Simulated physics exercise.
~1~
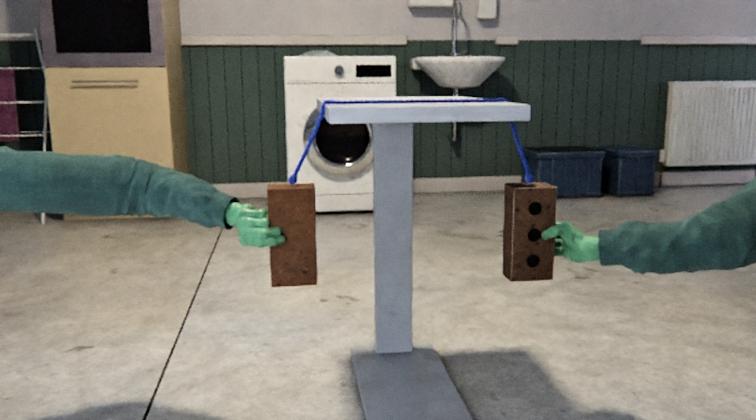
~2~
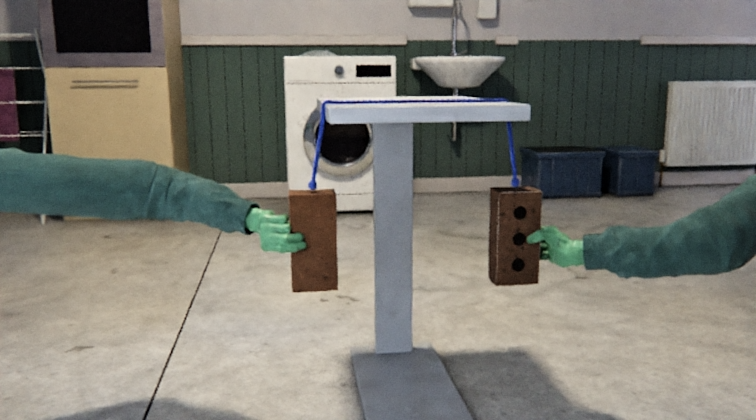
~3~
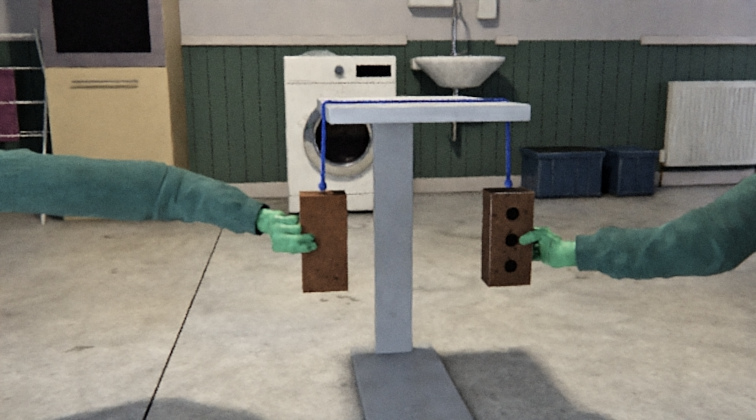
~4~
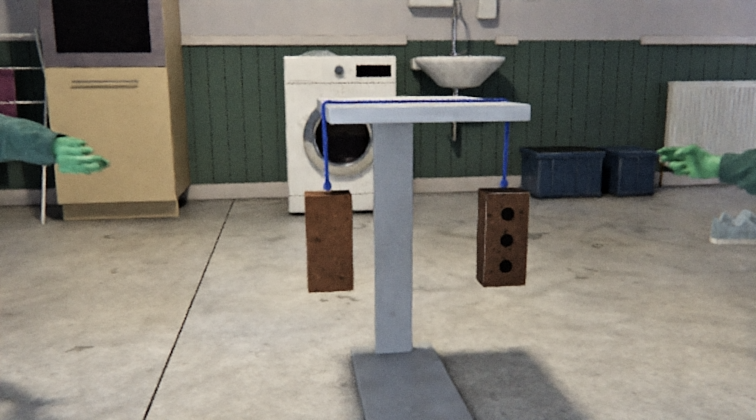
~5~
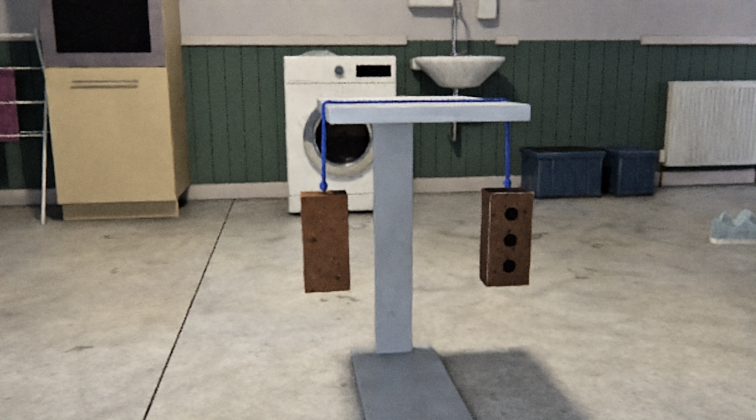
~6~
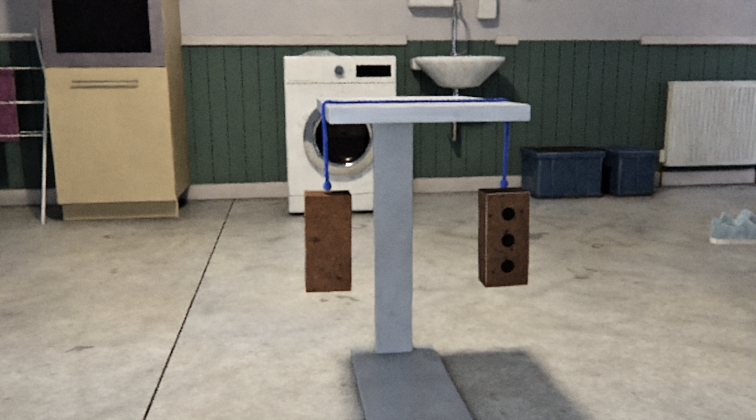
In a utility room with a concrete floor and green wall panelling, seen from the front by a still camera, a narrow pale grey table stands before a white washing machine and a sink. A blue cord lies across its top, with a reddish-brown brick tied at each end. Two green-gloved hands in teal sleeves hold the bricks slightly outward, then guide them inward until the cord ends hang nearly straight. The hands let go and draw back out of view. Both bricks stay hanging at about the same height, and the cord keeps its balance.
